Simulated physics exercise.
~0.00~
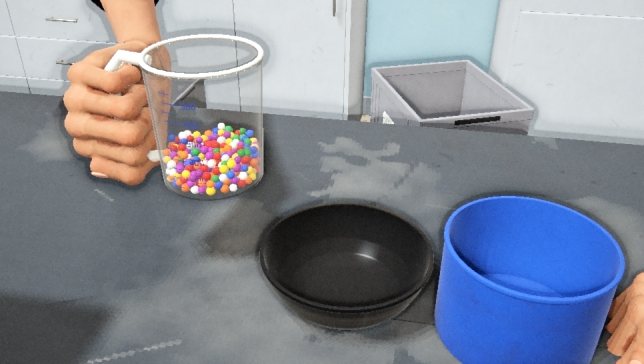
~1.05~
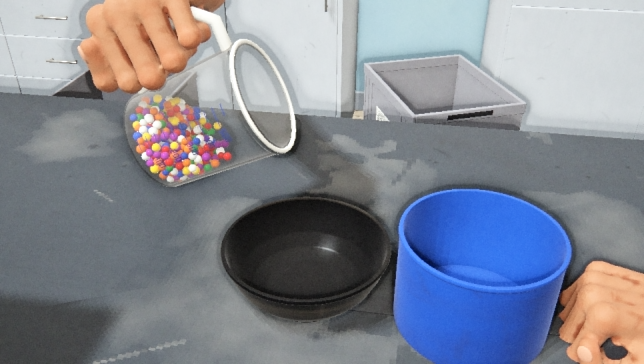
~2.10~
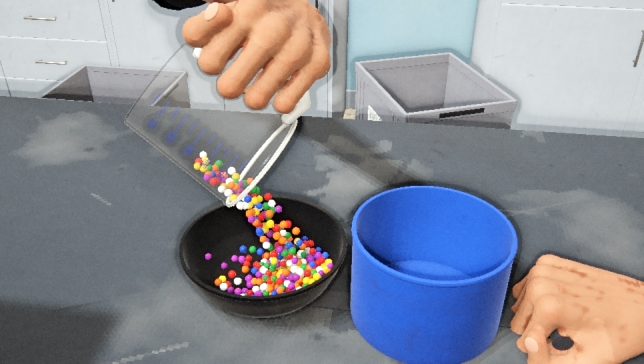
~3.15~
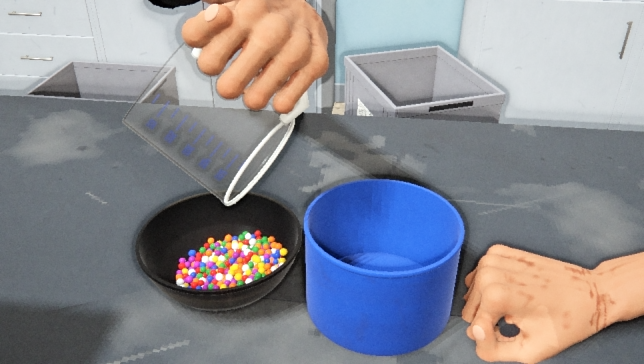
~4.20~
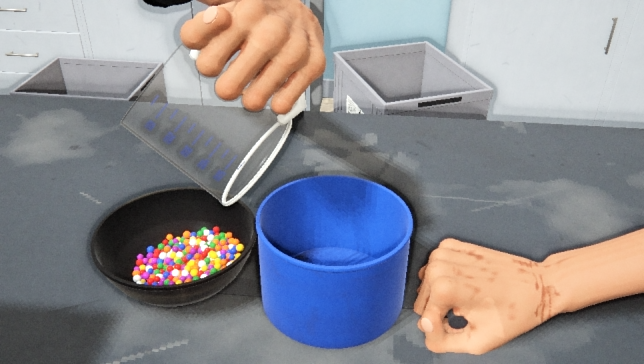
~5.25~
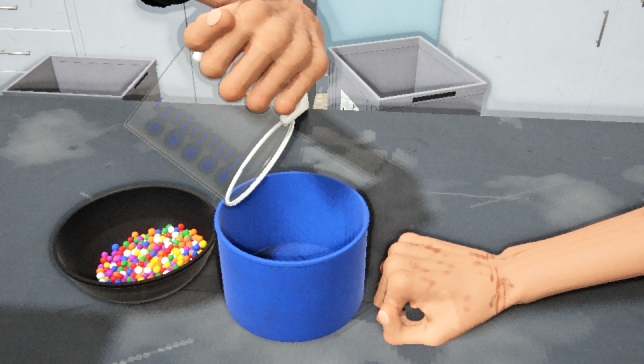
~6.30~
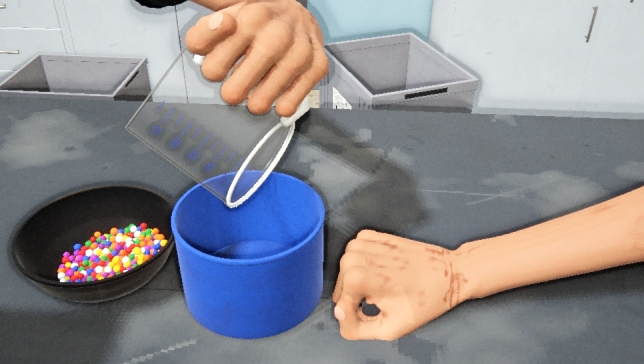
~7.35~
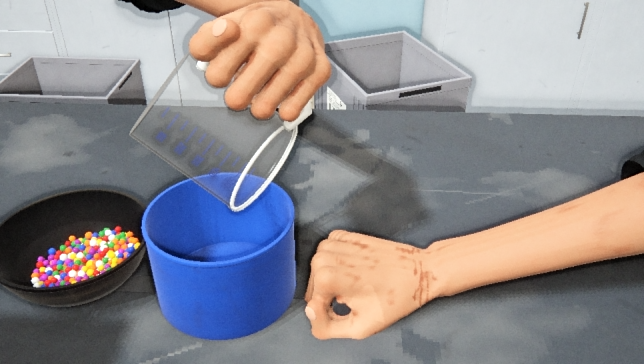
A hand tipped a clear jug of colourful beads and poured them all into a black bowl, while the bowl and a blue pot slid steadily left, until the empty jug hung tilted over the pot and the beads lay in the bowl.
